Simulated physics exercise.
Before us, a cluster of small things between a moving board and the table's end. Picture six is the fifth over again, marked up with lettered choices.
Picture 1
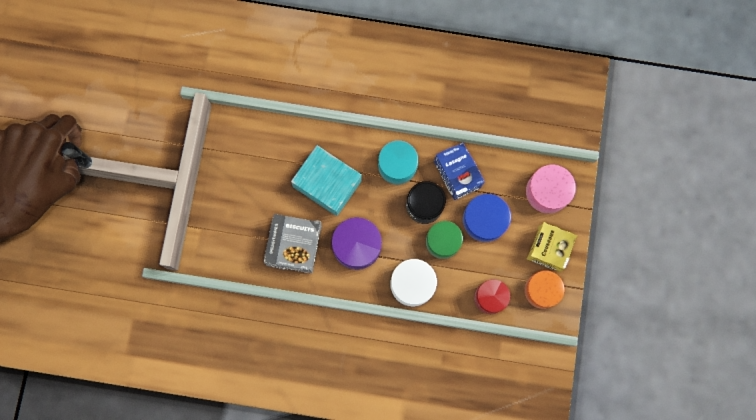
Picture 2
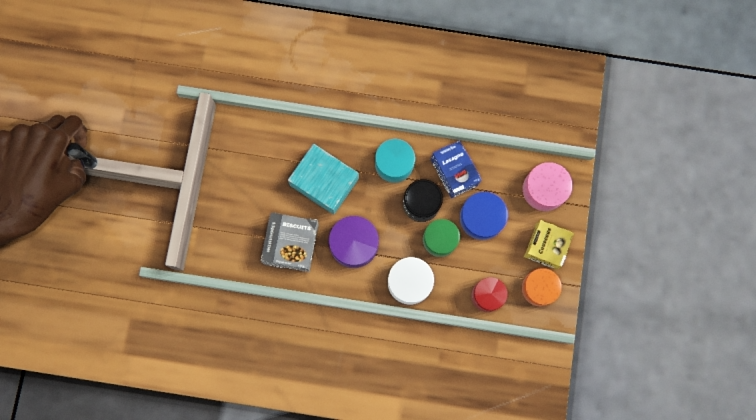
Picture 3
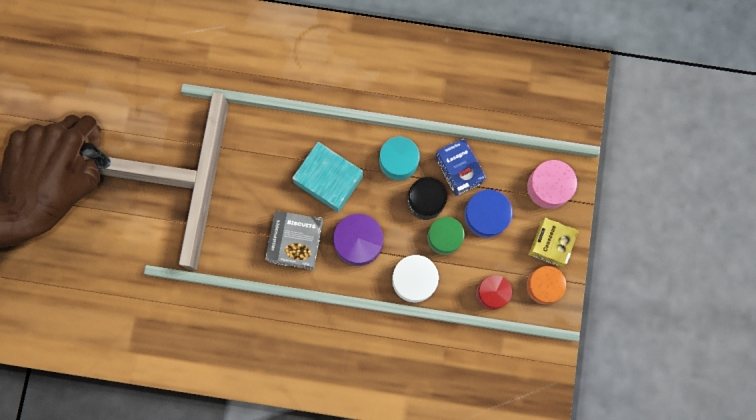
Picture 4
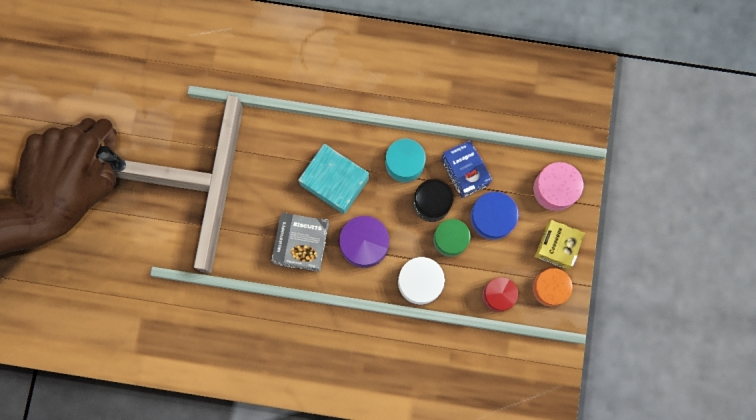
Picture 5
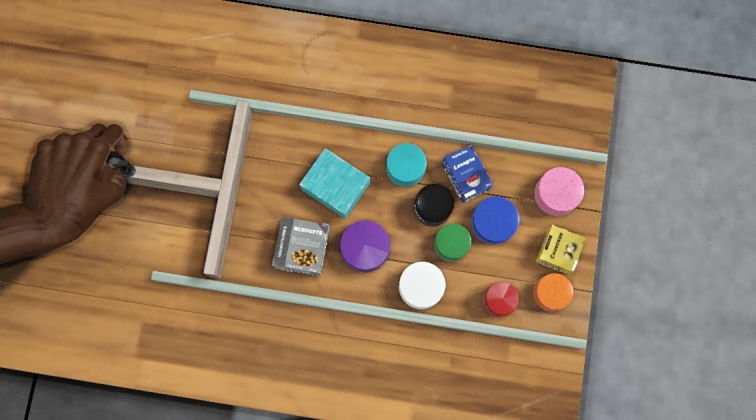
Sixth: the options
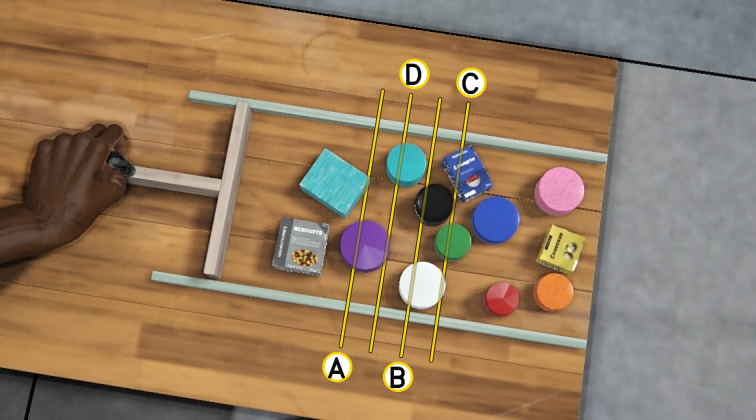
Hand sliding a wooden T-shaped pusher slowly rightward between two pale rails, with colourful tins and boxes sitting untouched ahead.
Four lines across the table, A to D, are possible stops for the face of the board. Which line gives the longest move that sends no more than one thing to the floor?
C.
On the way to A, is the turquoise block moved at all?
Yes.
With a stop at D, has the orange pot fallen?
By then, no.
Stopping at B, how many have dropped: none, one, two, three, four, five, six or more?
The count is none.
On the marked copy, A at (362, 215); B at (421, 224); C at (450, 229); D at (391, 219).
Taking C. A third of the way, board (306, 199); grey packet (329, 251); purple tin (380, 249).
Two thirds of the way, board (386, 211); pink pot (565, 188); blue pot (524, 207).
When it is over, board (448, 221); pink pot over the edge; yellow box (593, 259); one fallen.
As for the rest, A is within the limit but short; B is within the limit but short; D is within the limit but short.
